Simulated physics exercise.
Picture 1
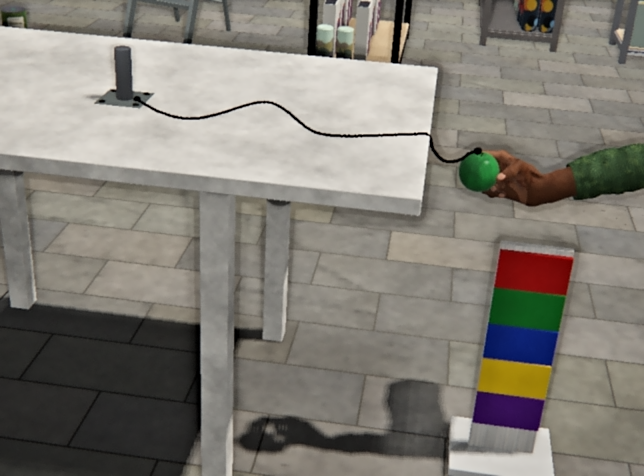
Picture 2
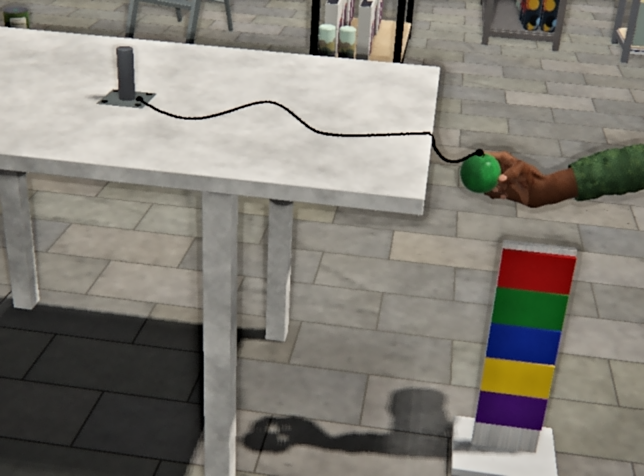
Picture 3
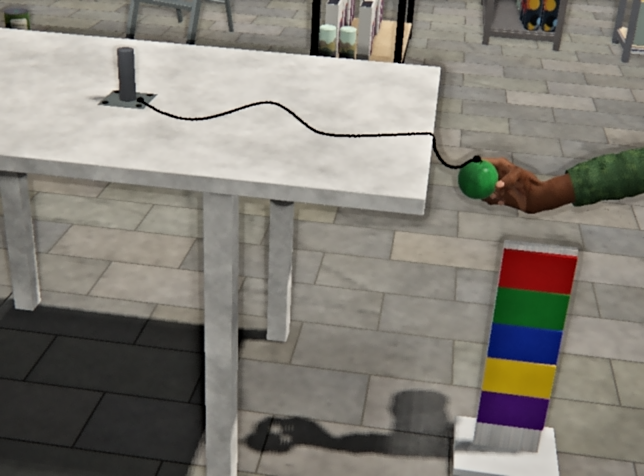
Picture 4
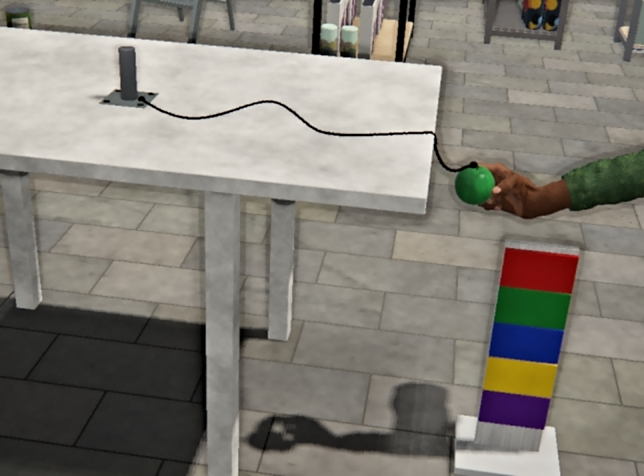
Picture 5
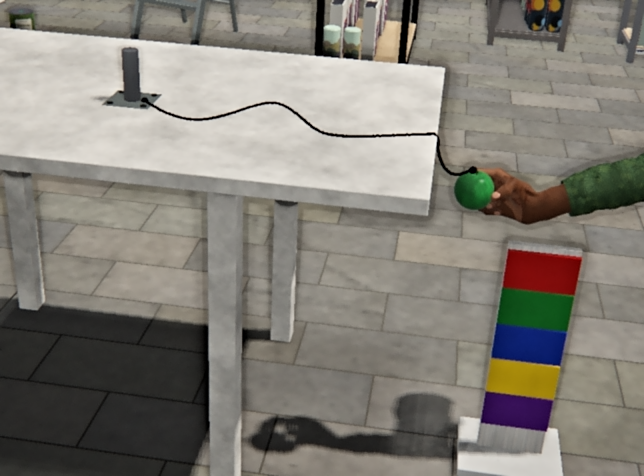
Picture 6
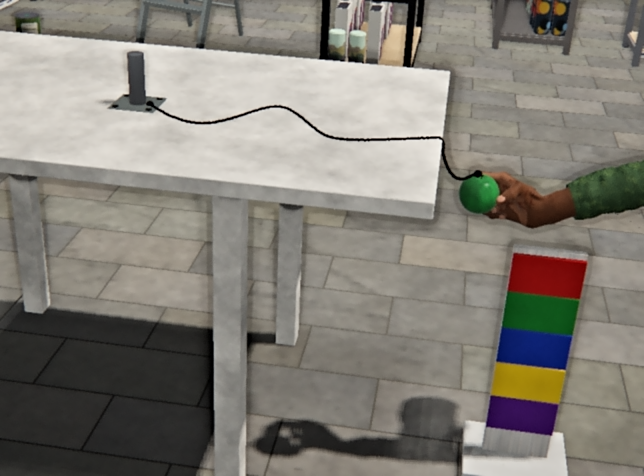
Hand in a green sleeve holding a green ball on a slack black cord, lowering it slightly beside a table and striped board.
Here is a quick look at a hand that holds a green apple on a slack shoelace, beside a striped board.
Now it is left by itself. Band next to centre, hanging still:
Green.
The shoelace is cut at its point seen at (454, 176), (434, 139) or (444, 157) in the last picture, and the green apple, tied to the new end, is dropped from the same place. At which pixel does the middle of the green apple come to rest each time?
First (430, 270), then (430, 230), then (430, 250).
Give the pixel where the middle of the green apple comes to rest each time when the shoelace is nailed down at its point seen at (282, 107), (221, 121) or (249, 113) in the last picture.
First near (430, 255), then near (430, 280), then near (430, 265).
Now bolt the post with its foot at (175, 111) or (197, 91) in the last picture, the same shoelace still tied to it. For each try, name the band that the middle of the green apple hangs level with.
In turn, blue and then blue.
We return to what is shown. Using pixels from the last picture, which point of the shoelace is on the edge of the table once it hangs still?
Near (358, 140).
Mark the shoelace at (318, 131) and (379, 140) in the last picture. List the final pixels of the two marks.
To (399, 133) for the first and to (440, 164) for the second.
Soon after, apple near (463, 294); level with green.
Then, apple near (404, 286); level with green.
Further on, apple near (437, 301); level with green.
At rest, apple near (427, 300); level with green. At green.
